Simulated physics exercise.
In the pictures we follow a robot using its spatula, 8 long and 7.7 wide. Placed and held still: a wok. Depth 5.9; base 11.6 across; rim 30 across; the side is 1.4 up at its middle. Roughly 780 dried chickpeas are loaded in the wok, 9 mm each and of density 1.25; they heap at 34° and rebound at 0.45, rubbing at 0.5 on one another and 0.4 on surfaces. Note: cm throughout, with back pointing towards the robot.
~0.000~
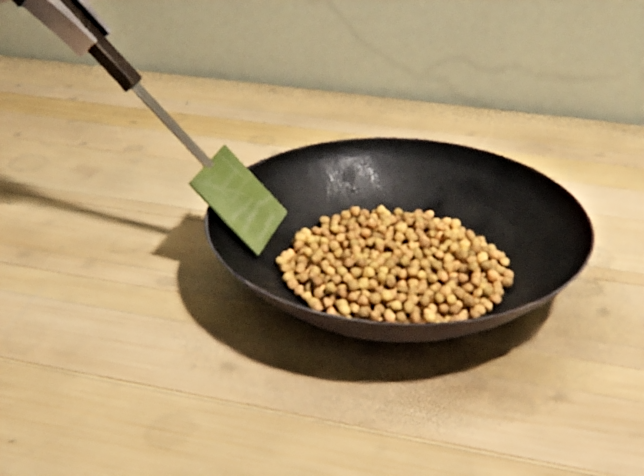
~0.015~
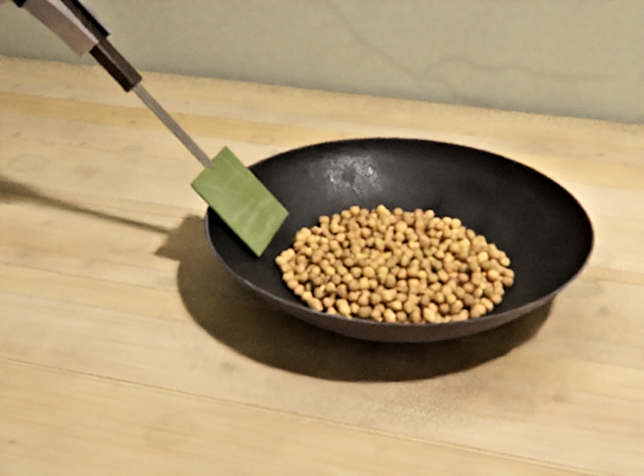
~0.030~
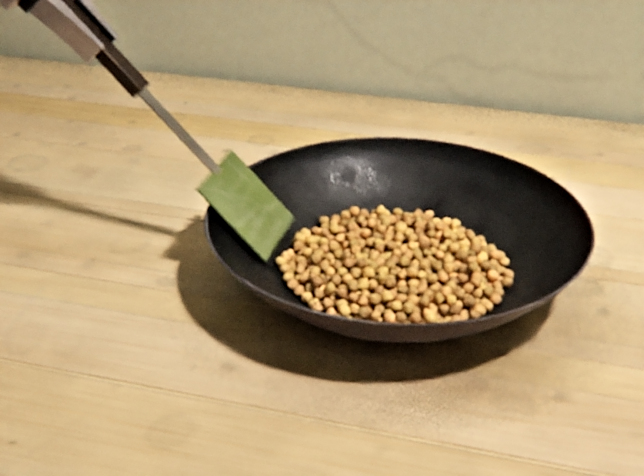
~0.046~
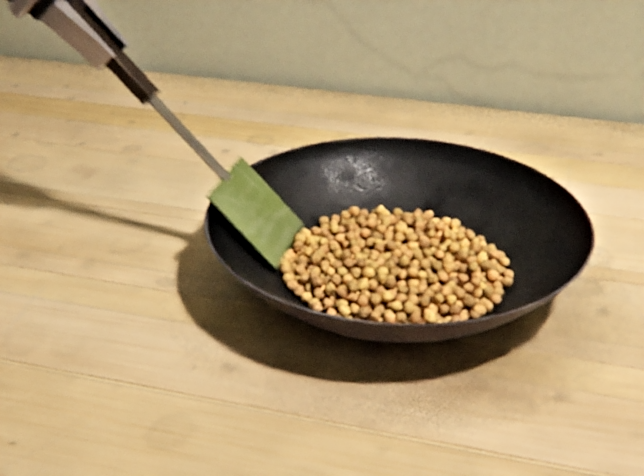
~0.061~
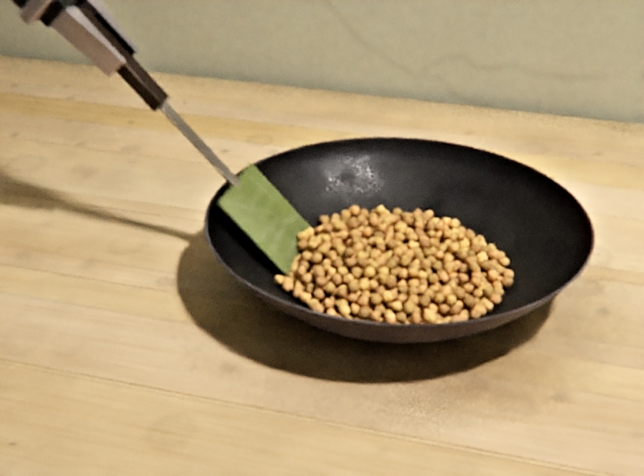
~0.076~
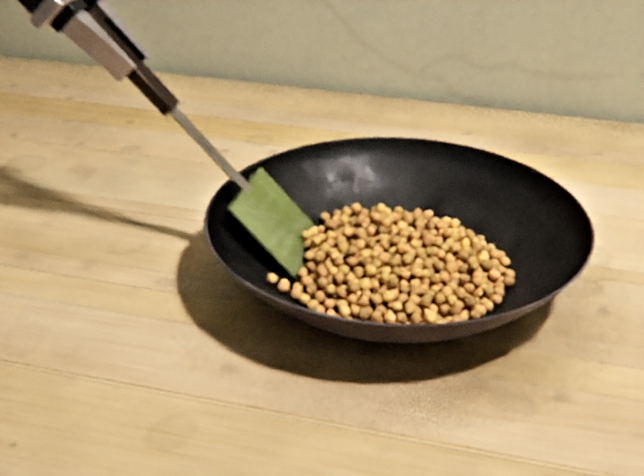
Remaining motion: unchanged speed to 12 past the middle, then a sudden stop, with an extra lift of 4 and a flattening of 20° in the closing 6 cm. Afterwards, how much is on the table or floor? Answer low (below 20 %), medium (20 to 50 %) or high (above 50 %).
Low.
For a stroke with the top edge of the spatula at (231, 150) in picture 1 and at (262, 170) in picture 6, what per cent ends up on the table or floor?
It comes to something like 10 %, give or take.
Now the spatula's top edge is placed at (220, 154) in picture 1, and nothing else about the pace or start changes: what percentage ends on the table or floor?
About 15%.
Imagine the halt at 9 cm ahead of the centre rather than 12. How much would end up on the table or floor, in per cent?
Estimate: Approx. 5 %.
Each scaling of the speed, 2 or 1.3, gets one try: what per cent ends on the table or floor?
Roughly 30 percent for the first try, 20 percent for the second.
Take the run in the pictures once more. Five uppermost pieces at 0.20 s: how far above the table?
Around 4 cm above the table.
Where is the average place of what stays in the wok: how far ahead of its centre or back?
It rests close to 3.5 centimetres ahead of centre.
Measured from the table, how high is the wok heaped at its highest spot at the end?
Roughly 5.0 centimetres.
After 0.20 s, sloping 46°, highest piece 4 above the table; 783 in the wok.
After 0.32 s, sloping 42°, highest piece 6 above the table; 783 in the wok.
After 0.58 s, sloping 26°, highest piece 7 above the table; 670 in the wok, 62 on the table or floor, 51 on the blade or in flight.
After 1.63 s, sloping 26°, highest piece 5 above the table; 670 in the wok, 113 on the table or floor.
At rest, 670 in the wok, 113 on the table or floor. That is 14 % on the table or floor.
